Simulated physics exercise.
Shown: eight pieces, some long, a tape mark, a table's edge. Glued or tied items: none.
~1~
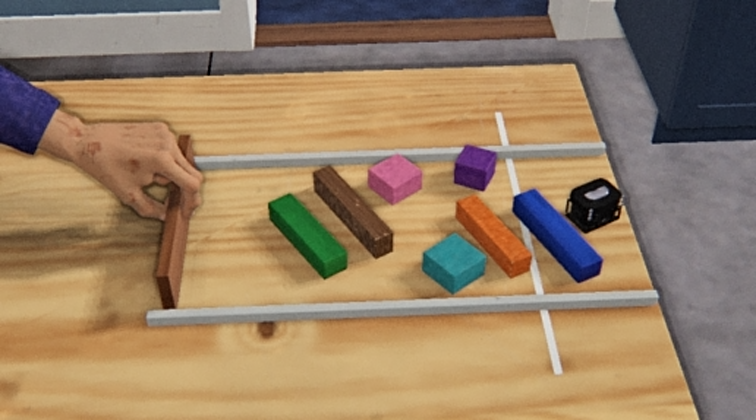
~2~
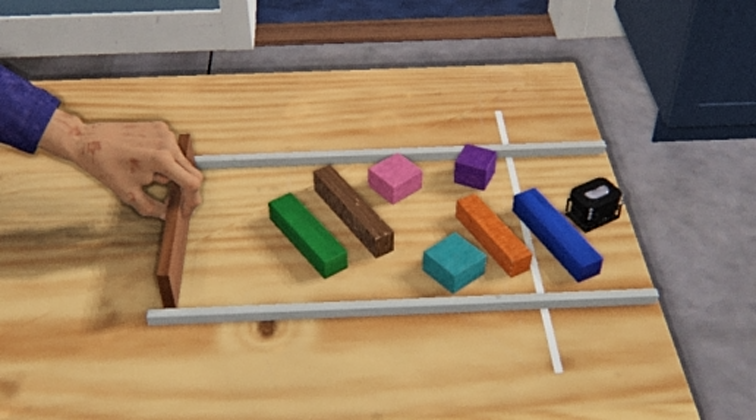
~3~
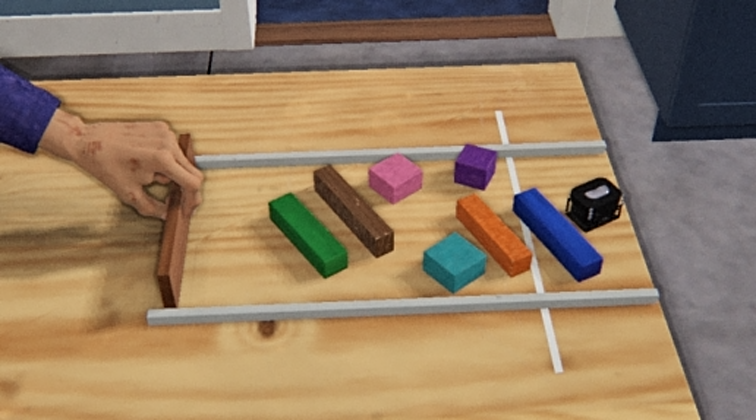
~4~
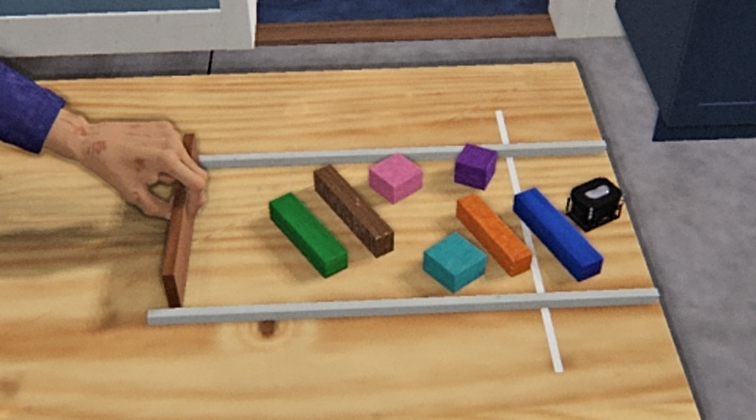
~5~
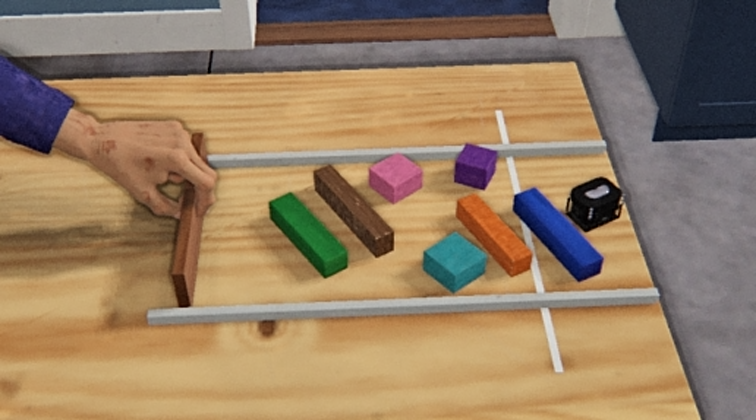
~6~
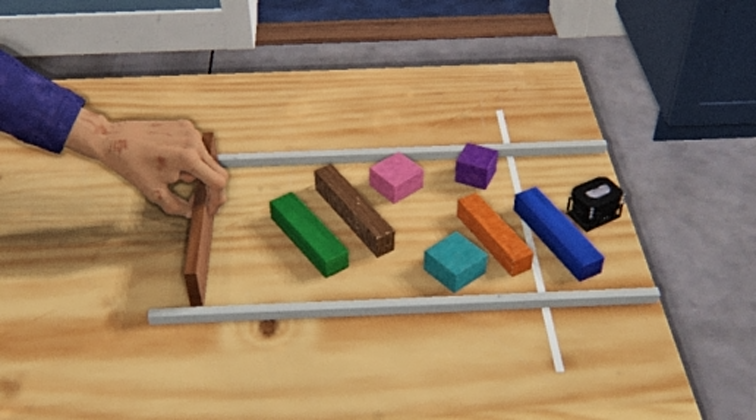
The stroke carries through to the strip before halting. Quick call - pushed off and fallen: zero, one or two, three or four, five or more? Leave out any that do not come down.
Call: One or two.
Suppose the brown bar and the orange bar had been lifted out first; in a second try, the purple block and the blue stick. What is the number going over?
Well, the first time you'd get 0, and the next time 0.
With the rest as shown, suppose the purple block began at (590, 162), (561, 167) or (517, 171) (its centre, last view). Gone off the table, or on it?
The purple block holds on; is kept; is kept.
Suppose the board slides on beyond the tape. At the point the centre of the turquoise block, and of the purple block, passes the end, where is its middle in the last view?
Roughly (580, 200); for the second one, roughly (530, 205).
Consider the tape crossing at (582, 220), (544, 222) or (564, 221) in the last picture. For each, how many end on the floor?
5, 3, 4.
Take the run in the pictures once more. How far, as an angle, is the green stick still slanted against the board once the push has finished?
The angle is about 0 degrees.
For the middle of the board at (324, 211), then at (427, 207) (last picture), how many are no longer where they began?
2 at one spot and 6 at the other.
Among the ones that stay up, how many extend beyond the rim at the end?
Tally: 2.
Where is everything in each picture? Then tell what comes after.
Black case (594, 205); blue stick (556, 234); orange bar (492, 236); board (178, 219); tape (524, 225), in the first frame.
Blue stick (556, 234); green stick (307, 235), in the second frame.
Orange bar (493, 234); turquoise block (454, 263), in the third frame.
Black case (595, 204); board (183, 217), in the fourth frame.
Blue stick (556, 233); brown bar (353, 210), in the fifth frame.
Black case (596, 203); blue stick (557, 233); orange bar (494, 233); board (204, 216); tape (525, 223), in the sixth frame.
Soon after, none off yet; black case at rest near (596, 203); blue stick at rest near (557, 233); orange bar at rest near (494, 233).
After that, none off yet; black case at rest near (596, 203); blue stick at rest near (558, 233); orange bar displaced a little near (520, 228).
In the end, the number that fall off is one or two; gone, black case.
